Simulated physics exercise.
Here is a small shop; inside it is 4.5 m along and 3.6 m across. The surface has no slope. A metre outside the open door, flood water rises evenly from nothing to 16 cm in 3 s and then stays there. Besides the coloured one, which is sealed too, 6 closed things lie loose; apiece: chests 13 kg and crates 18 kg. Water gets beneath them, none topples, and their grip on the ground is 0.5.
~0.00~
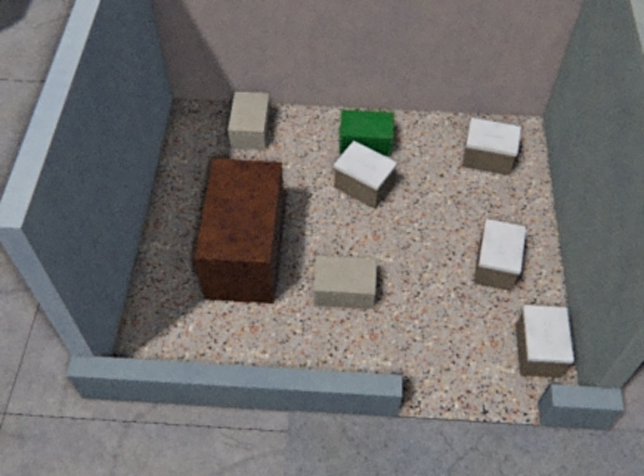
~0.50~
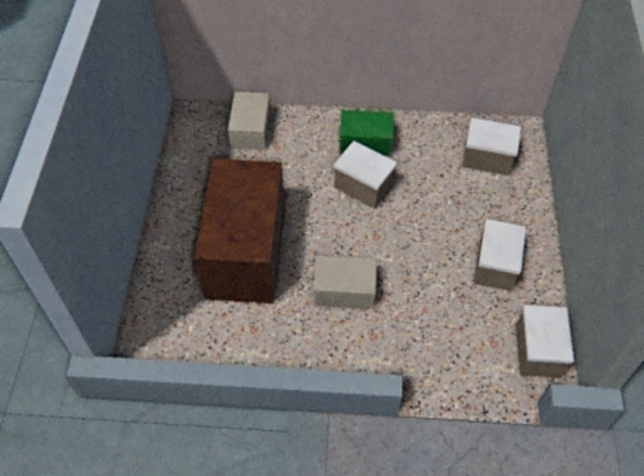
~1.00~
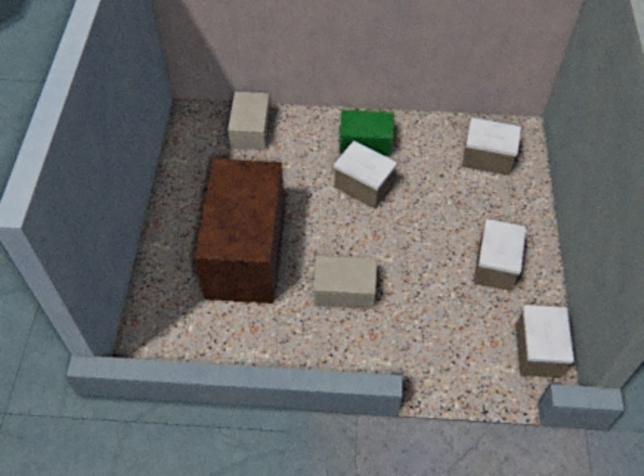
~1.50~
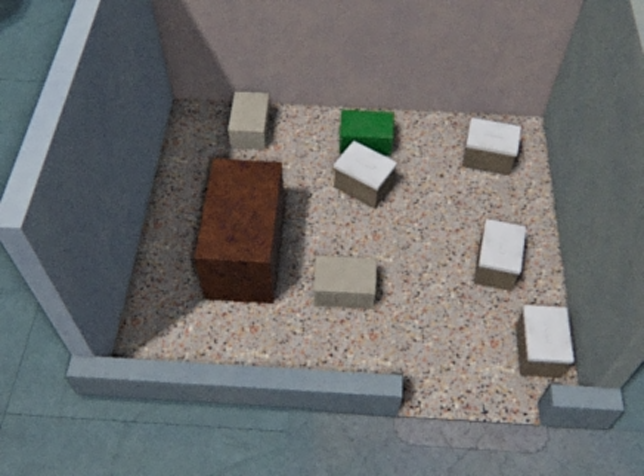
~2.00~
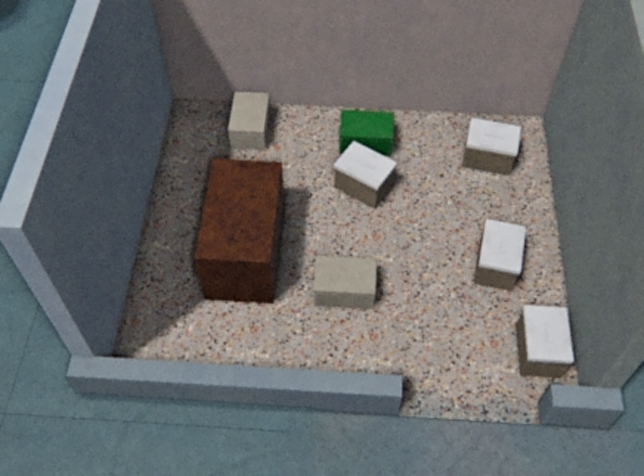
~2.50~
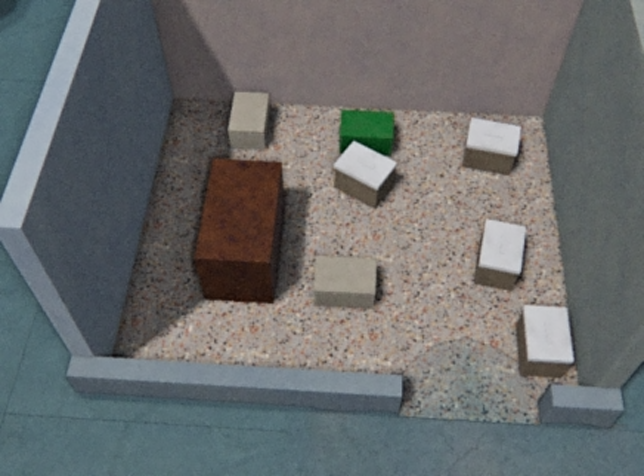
A small walled room with a speckled floor and an opening at the lower right is seen from high above its front. A large reddish-brown block stands at left, a green box sits near the back wall, and six smaller boxes, some white-topped and others plain beige, lie around them. Bluish water spreads over the grey paving outside, then a shallow patch enters through the opening, while boxes and camera stay still.
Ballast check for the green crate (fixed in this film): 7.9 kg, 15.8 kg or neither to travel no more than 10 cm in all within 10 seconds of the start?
For it, neither load is enough.
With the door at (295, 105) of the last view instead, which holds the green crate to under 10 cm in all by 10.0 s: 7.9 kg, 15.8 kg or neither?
In that case neither load is enough.
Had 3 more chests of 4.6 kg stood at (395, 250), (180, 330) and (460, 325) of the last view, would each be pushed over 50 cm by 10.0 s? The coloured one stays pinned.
In turn: More, under, over.
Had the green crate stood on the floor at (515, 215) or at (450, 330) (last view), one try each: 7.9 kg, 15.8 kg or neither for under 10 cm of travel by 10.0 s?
In turn: Neither is enough; neither holds.
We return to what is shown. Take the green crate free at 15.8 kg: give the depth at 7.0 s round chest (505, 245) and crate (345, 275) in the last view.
About 5 and 3 cm.
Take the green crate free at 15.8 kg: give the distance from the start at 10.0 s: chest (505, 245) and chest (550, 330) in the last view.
In that order: 140 cm, 200 cm.
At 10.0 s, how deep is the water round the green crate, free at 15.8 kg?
Roughly 9 cm.
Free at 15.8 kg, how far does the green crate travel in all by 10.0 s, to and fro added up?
About 140 cm.
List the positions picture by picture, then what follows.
The green crate at (367, 124) rests on the ground; 0.0 m2 under water; 0 of 7 have shifted, in the first picture.
The green crate at (367, 124), on the bottom; 0.0 m2 under water; 0 of 7 have shifted, in the second picture.
The green crate at (367, 124) rests on the ground; 0.0 m2 under water; 0 of 7 have shifted, in the third picture.
The green crate at (367, 124) rests on the ground; water covers 0.0 m2; 0 of 7 have shifted, in the fourth picture.
The green crate at (367, 124), on the bottom; 0.0 m2 under water; 0 of 7 have shifted, in the fifth picture.
The green crate at (367, 124) rests on the ground; 0.6 m2 under water; 0 of 7 have shifted, in the sixth picture.
After 3.5 s the green crate would be 0 cm from its start with 7.9 kg and 0 cm from its start with 15.8 kg; 0 cm of water round it then.
After 4.5 s the green crate would be 0 cm from its start with 7.9 kg and 0 cm from its start with 15.8 kg; 0 cm of water round it then.
After 7.0 s the green crate would be 42 cm from its start with 7.9 kg and 9 cm from its start with 15.8 kg; 5 cm of water round it then.
After 10.0 s the green crate would be 97 cm from its start with 7.9 kg and 133 cm from its start with 15.8 kg; 9 cm of water round it then.
